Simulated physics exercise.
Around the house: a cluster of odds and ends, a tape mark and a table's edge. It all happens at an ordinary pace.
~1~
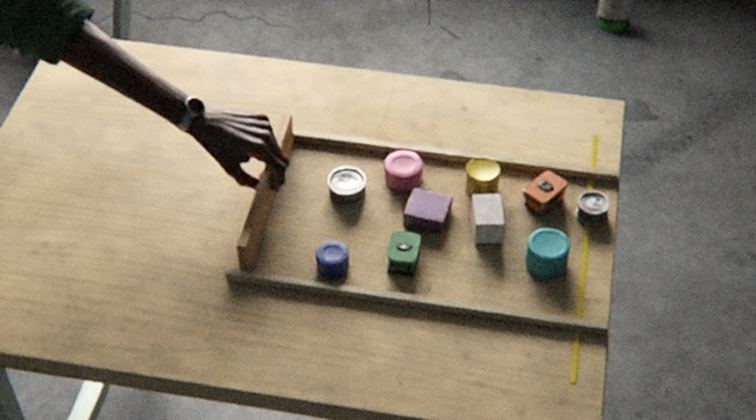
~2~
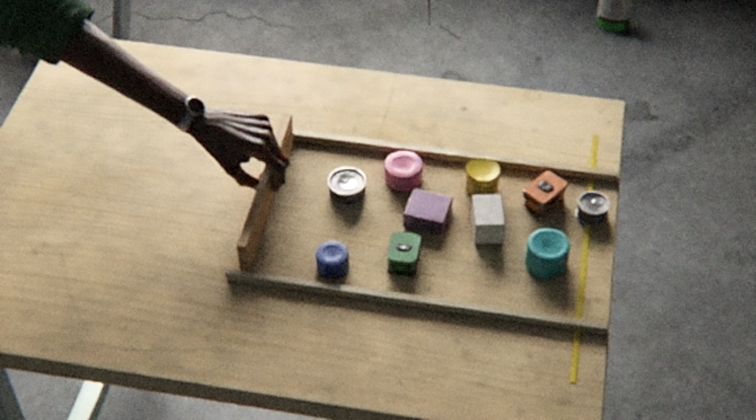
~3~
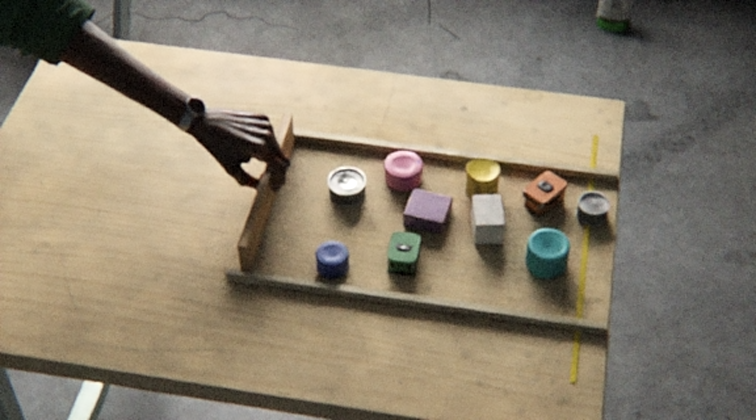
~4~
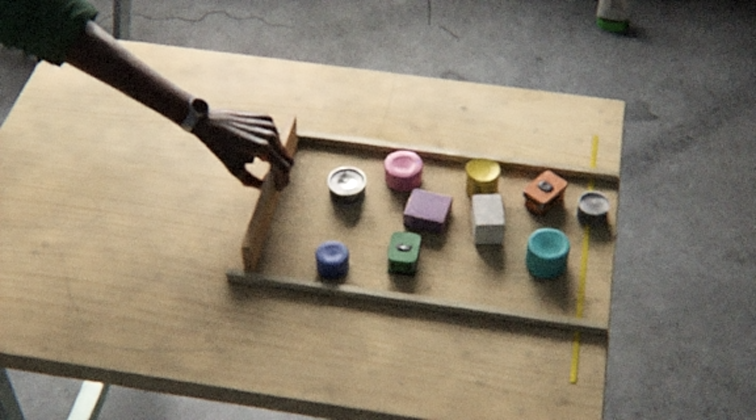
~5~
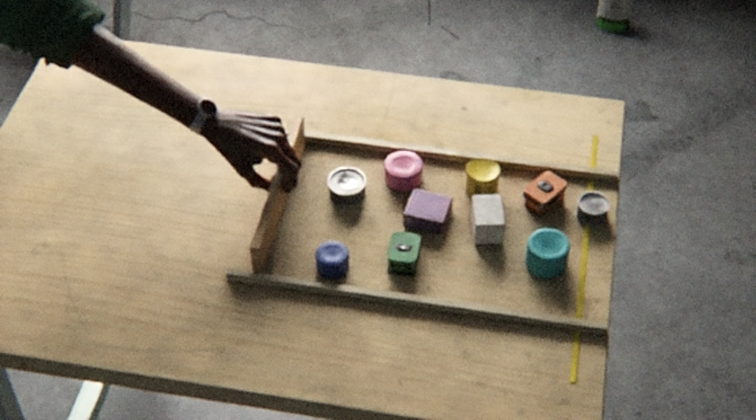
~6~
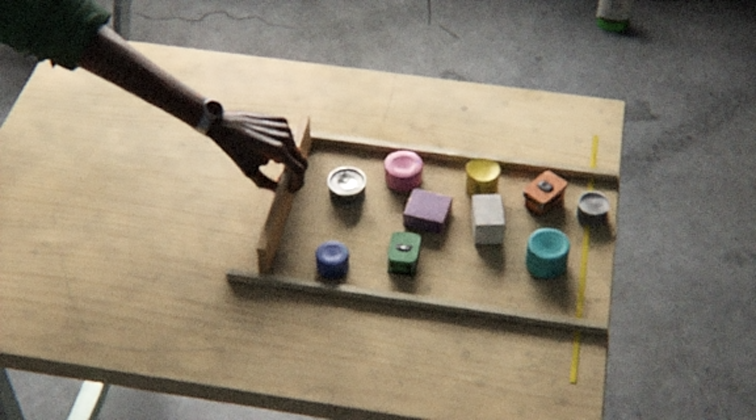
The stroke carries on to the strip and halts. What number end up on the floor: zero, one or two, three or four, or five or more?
Here the number that fall off is five or more.
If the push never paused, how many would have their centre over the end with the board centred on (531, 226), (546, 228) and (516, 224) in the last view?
Place by place, 1, 2 and 1.
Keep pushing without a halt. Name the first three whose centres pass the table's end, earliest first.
Earliest first: The grey pot, then the orange case, then the white block.
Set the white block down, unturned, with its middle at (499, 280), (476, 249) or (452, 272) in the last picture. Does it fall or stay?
Place by place, it drops off; drops off; falls.
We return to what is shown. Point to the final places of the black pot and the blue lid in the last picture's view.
First (607, 217), then (597, 300).
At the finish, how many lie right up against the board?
In contact: 4.
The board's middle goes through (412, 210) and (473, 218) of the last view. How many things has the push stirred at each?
The counts are 6 and 9.
Soon after, none off yet; grey pot at rest near (593, 209); turquoise lid at rest near (548, 253); orange case at rest near (545, 194).
At rest, the number that fall off is five or more; fallen, purple block, yellow tub, white block, orange case, turquoise lid and grey pot.
